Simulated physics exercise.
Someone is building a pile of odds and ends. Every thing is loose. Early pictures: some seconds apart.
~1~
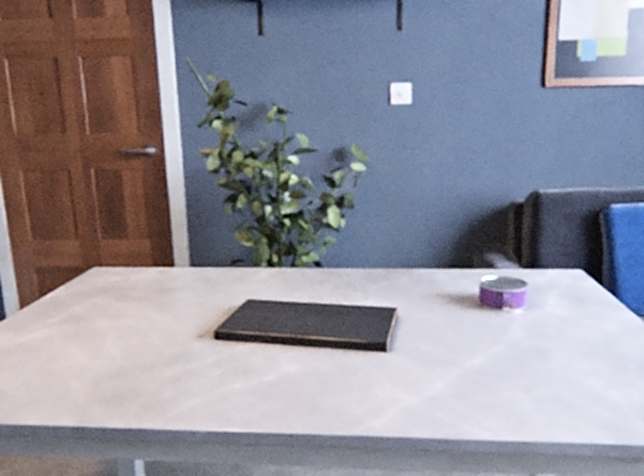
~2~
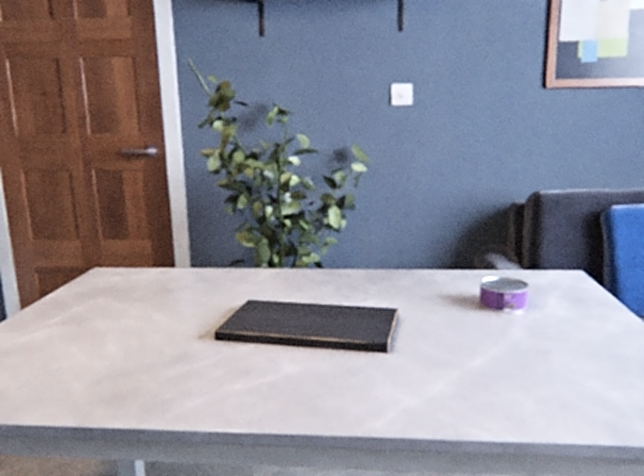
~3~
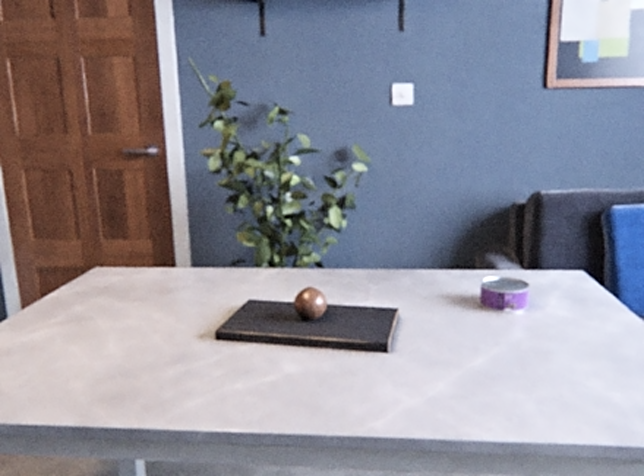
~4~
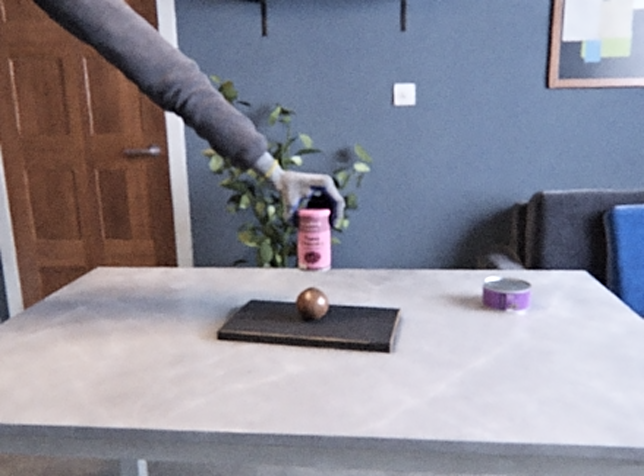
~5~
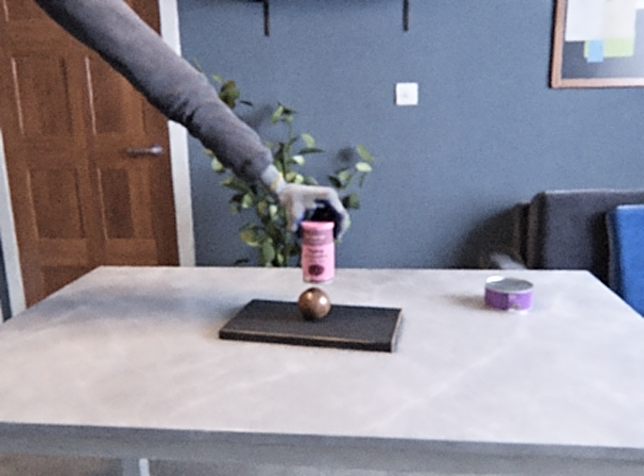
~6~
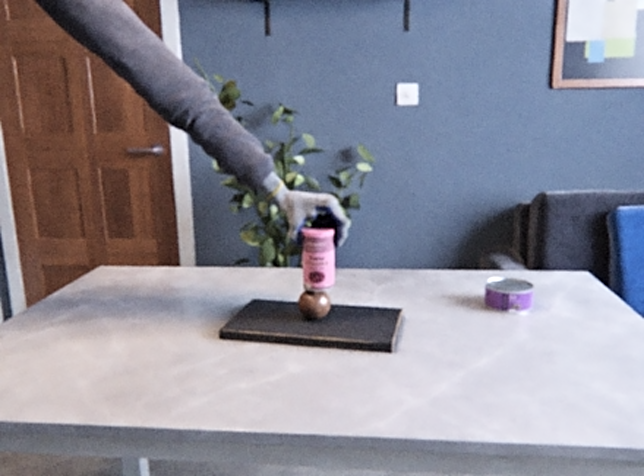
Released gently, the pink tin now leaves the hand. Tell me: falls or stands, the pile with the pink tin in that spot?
Falls.
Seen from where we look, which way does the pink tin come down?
As we see it, to our right.
Then, 0.40 s later than the last frame, pink tin tilted by 61° near (346, 271).
Then, 0.50 s later than the last frame, pink tin now fallen.
Then, 2.20 s later than the last frame, nothing new.
When it is over, fallen, pink tin; the other 3 as before. End places, in pixels of the last picture, pink tin near (367, 300). The pile loses its balance.
